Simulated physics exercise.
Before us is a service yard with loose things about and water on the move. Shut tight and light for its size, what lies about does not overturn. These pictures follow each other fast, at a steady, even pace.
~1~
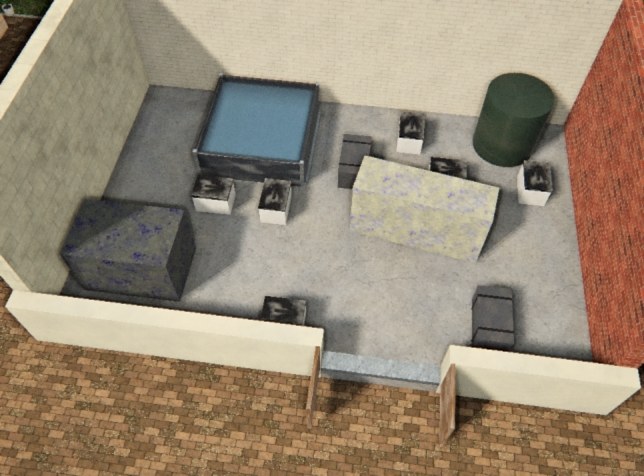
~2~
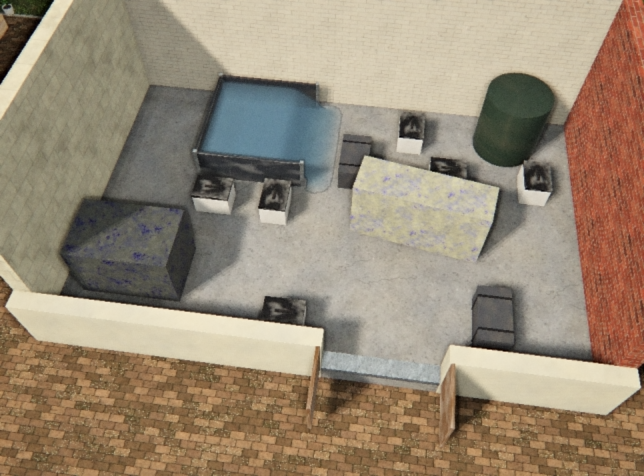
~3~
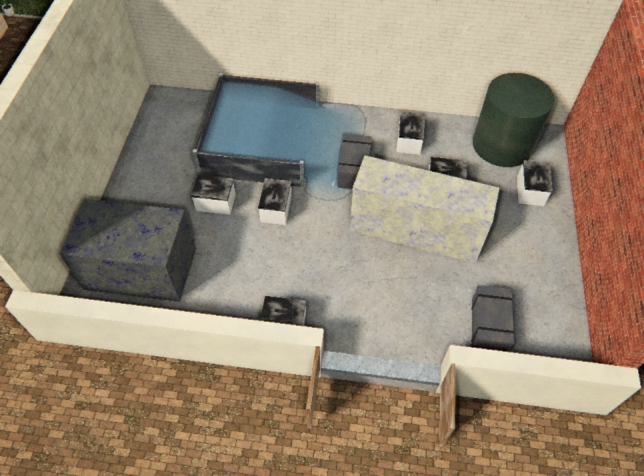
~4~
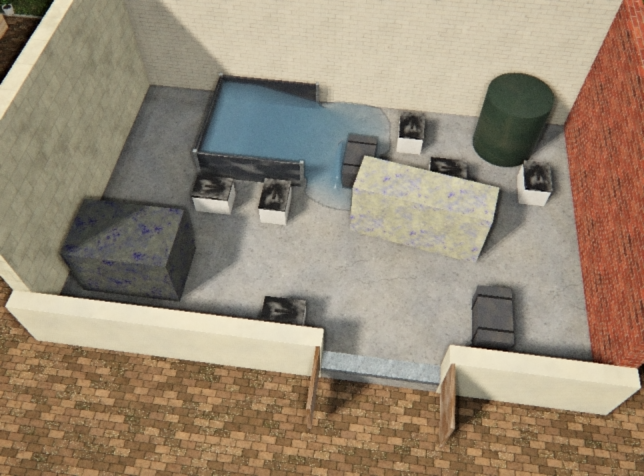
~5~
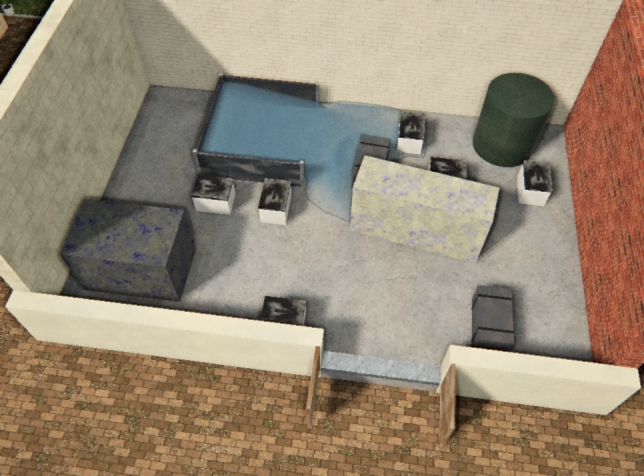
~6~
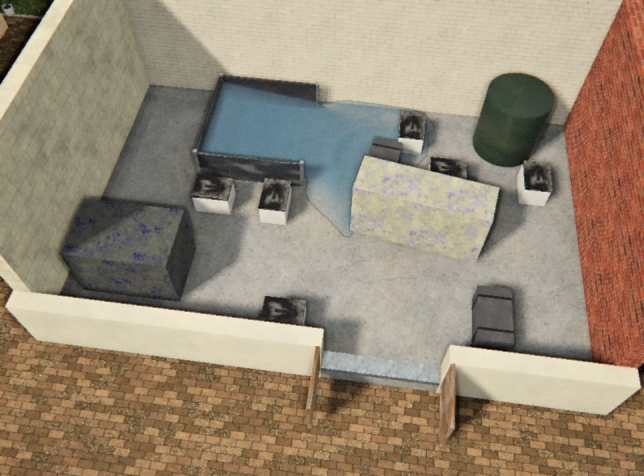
Water spills from the blue tank across the yard floor and pushes a dark box right.
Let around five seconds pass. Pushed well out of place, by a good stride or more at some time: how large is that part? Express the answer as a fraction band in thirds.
Fraction band: 1/3 to 2/3.
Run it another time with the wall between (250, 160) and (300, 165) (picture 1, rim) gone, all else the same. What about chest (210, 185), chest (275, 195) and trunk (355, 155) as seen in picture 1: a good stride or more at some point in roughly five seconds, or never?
In that order: Less than that, swept aside, short of that.
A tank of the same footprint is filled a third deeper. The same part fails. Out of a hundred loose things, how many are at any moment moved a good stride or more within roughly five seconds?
50 in a hundred, or close to it.
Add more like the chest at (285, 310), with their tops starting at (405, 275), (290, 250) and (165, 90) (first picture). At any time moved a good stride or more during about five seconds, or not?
In sequence: Hardly budges; hardly budges; hardly budges.
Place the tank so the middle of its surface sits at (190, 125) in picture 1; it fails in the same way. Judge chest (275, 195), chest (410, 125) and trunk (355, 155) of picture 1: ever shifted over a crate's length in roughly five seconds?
Far enough, Far enough, Far enough.
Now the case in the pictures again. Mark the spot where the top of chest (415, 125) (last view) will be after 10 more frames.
About (477, 148).
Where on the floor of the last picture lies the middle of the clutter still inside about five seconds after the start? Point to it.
Estimate: Close to (429, 246) px.
A moment on, 1 of 8 are well off their spots; 0 afloat.
Next, 3 of 8 are well off their spots; 1 afloat.
Later, 3 of 8 are well off their spots; 3 afloat.
In the end, 4 of 8 are well off their spots, and 4 have been at some point; 2 afloat.
